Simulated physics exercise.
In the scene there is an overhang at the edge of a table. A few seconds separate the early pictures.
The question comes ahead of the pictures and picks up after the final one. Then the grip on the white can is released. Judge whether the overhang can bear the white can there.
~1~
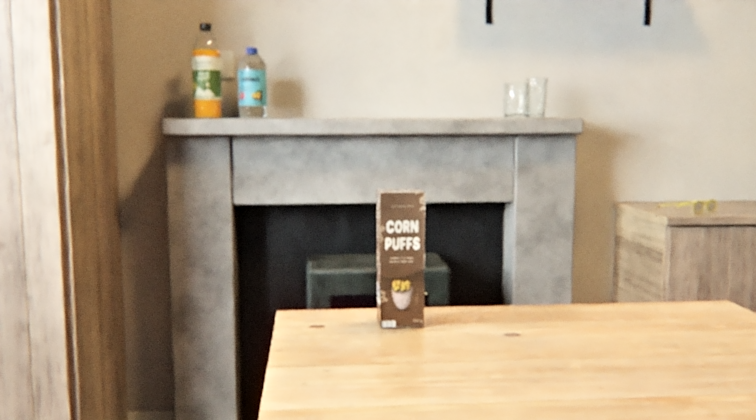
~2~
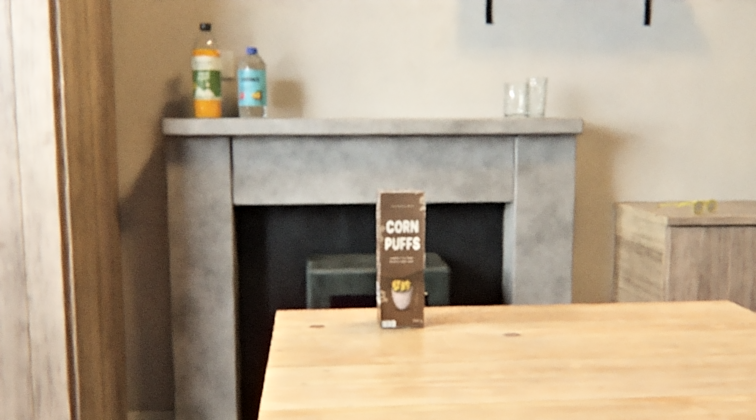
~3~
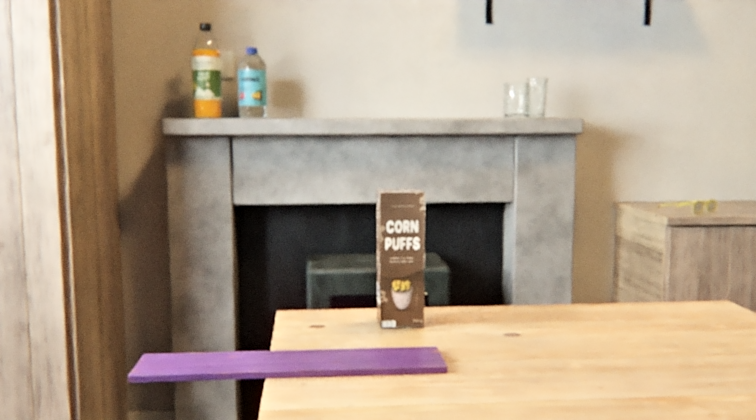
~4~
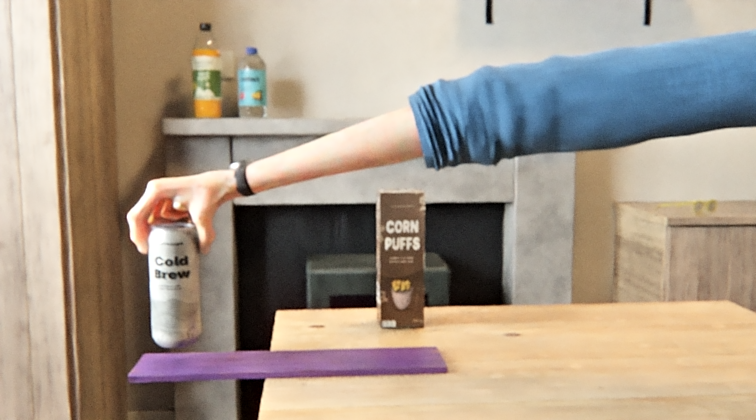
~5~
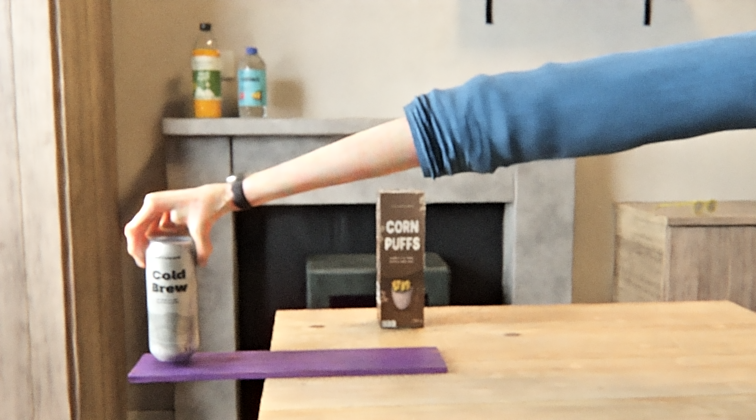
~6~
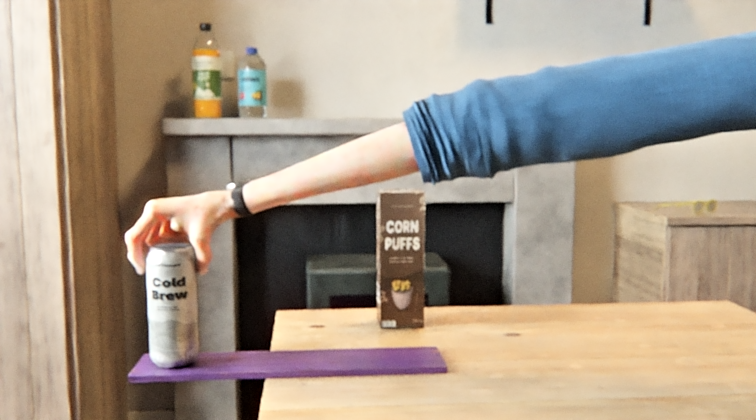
In the end it can't stay on the table.
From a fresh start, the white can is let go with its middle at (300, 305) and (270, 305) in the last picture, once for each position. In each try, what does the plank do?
So, first go it stays in place, second go it stays in place.
Then, 0.60 s on from there, purple plank and white can now down on the floor or falling.
Then, 0.80 s on from there, things are still on the move.
In the end, down on the floor or falling, purple plank and white can; brown carton unmoved. The plank comes down.
